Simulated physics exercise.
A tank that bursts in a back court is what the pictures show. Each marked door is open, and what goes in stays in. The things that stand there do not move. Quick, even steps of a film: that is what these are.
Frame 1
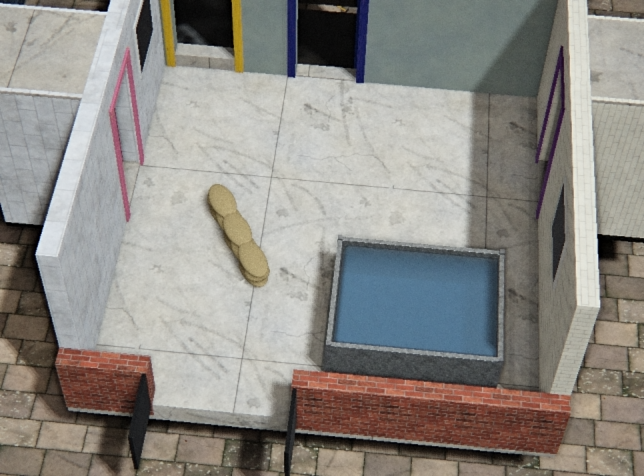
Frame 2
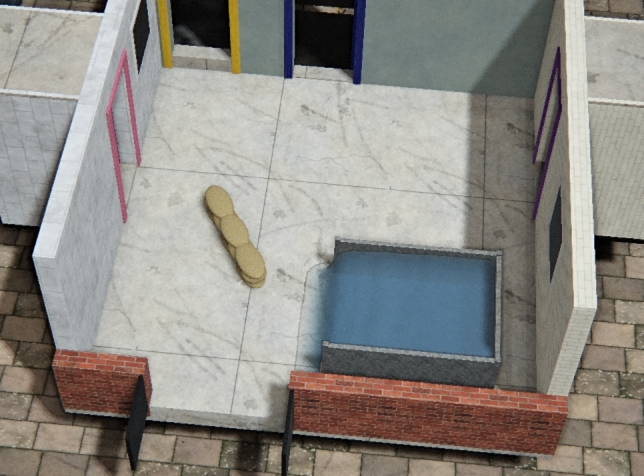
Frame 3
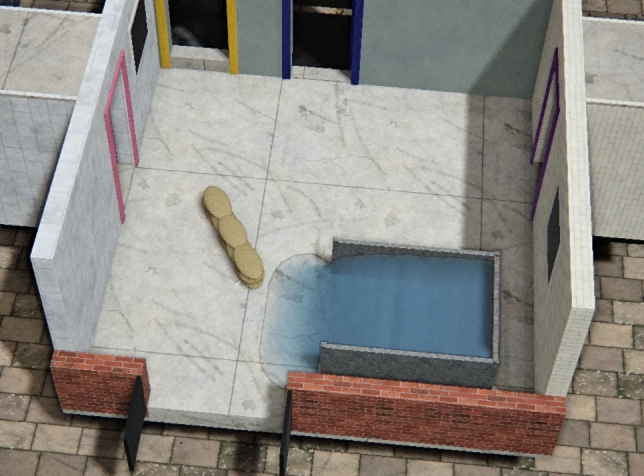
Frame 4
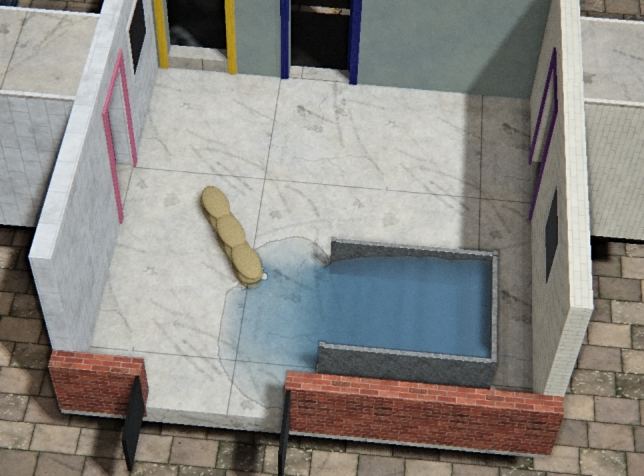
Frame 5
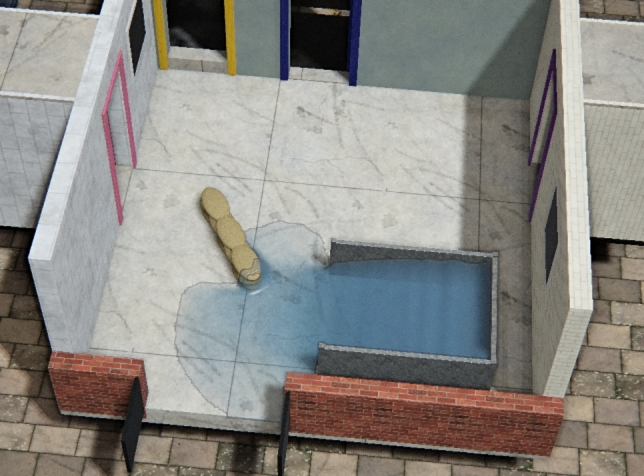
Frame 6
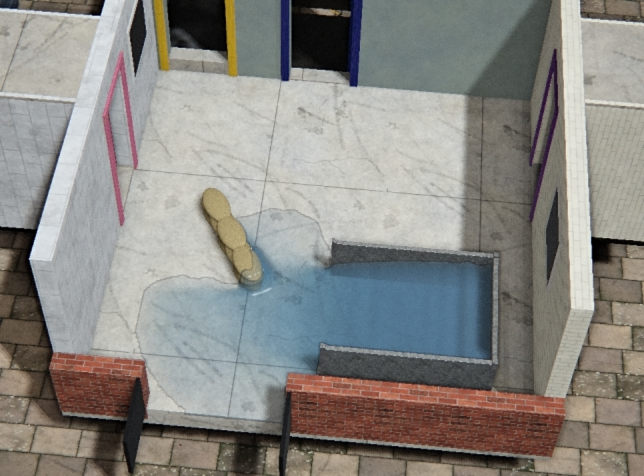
In a walled court, blue water pours from a tank's open left side, spreading leftward past stacked sandbags.
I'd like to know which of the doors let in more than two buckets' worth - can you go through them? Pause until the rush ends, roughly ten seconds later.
As I see it, the pink door keeps the inflow to two buckets or less. The purple door keeps the inflow to two buckets or less. The yellow door keeps the inflow to two buckets or less. The blue door lets the inflow pass two buckets.
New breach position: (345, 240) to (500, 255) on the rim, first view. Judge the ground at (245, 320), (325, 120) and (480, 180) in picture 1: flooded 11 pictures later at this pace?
Taking the points in order: Unwetted, swamped and swamped.
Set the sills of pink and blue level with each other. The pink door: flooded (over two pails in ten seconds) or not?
Looks like pink ends up over there.
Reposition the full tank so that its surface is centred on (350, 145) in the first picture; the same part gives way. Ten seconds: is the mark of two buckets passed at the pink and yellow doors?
Both checked - pink door surpasses the limit, yellow door surpasses the limit.
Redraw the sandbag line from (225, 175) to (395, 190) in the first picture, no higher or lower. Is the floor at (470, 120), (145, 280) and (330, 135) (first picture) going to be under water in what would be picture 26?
Spot one: Still bare; spot two: Drenched; spot three: Still bare.
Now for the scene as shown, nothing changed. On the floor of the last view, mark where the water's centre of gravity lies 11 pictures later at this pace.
Centre of mass: Roughly (273, 307).
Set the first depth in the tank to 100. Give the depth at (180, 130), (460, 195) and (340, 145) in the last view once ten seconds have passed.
Taking the places in turn, I get roughly 8, 10 and 6 percent.
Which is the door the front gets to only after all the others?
That would be the door marked purple.
A moment on, water covers 30 % of the floor; the pink door not reached, the purple door not reached, the yellow door not reached, the blue door not reached.
Next, water covers 45 % of the floor; the pink door wet at the sill, nothing in, the purple door not reached, the yellow door not reached, the blue door not reached.
Then, water covers 55 % of the floor; the pink door wet at the sill, nothing in, the purple door not reached, the yellow door wet at the sill, nothing in, the blue door under two buckets in.
Later, water covers 65 % of the floor; the pink door under two buckets in, the purple door not reached, the yellow door wet at the sill, nothing in, the blue door over two buckets in.
In the end, water covers 90 % of the floor; the pink door under two buckets in, the purple door under two buckets in, the yellow door wet at the sill, nothing in, the blue door far over two buckets in.
